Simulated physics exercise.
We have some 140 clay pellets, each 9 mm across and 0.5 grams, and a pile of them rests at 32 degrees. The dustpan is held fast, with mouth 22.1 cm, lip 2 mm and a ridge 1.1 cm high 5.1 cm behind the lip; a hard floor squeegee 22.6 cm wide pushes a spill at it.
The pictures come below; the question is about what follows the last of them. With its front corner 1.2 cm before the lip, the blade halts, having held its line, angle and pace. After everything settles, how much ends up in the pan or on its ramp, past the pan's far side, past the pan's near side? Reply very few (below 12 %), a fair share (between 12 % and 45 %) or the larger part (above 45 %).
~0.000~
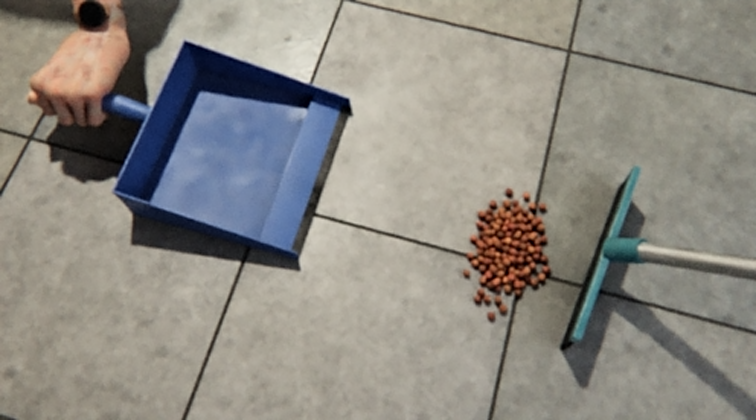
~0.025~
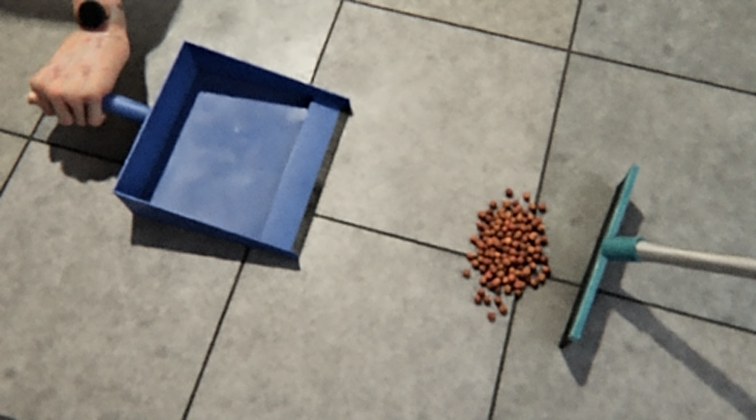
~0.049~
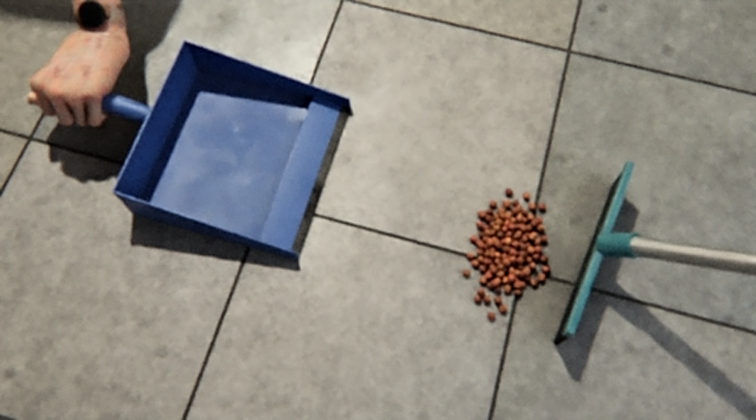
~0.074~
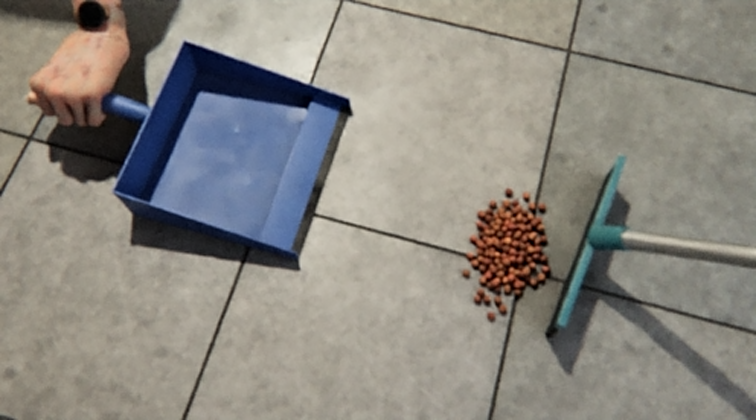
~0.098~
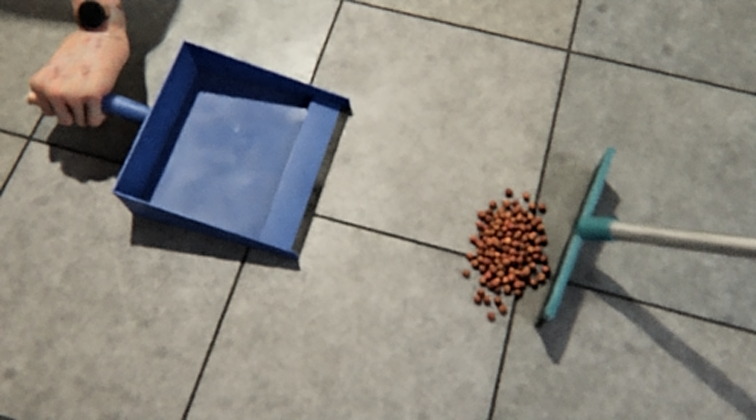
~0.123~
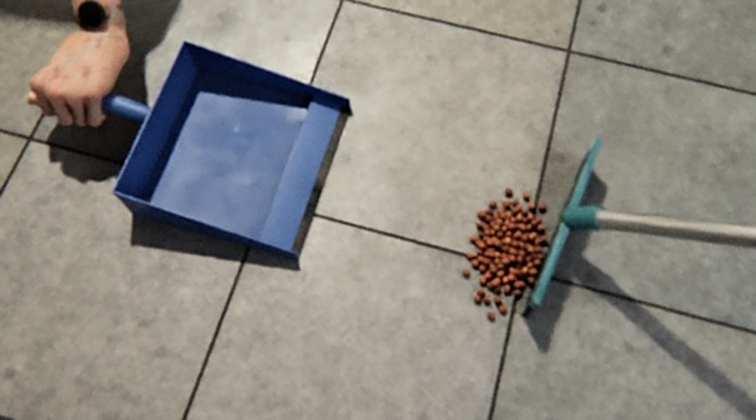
Pan - a fair share; far side - a fair share; near side - very few.
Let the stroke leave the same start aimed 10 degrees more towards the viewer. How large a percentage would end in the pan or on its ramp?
I'd expect close to 40 percent.
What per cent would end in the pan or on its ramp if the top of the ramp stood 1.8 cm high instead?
That would give something like 20 per cent.
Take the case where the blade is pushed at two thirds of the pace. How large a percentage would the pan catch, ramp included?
It would be near 20 per cent.
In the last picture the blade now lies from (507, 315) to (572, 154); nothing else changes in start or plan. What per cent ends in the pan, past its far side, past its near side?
Pan 45; far 5; near 5.
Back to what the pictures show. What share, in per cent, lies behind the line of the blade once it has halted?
Some 35 percent, give or take.
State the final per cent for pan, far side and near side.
The pan holds 20 per cent at the end, the far side 30 per cent and the near side 5 per cent.
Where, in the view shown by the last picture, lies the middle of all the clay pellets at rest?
In the last view, approximately (340, 131).
After 0.32 s, middle of the blade 16 cm from the lip; 0 % over the lip, far side 0 %, near side 5 %.
After 0.45 s, middle of the blade 7 cm from the lip; 0 % over the lip, far side 15 %, near side 5 %.
After 0.71 s, middle of the blade 3 cm from the lip; 25 % over the lip, far side 30 %, near side 5 %.
In the end, at 1.3 s, pan 20 %, far side 30 %, near side 5 %, in front of the lip or behind the blade 45 %.
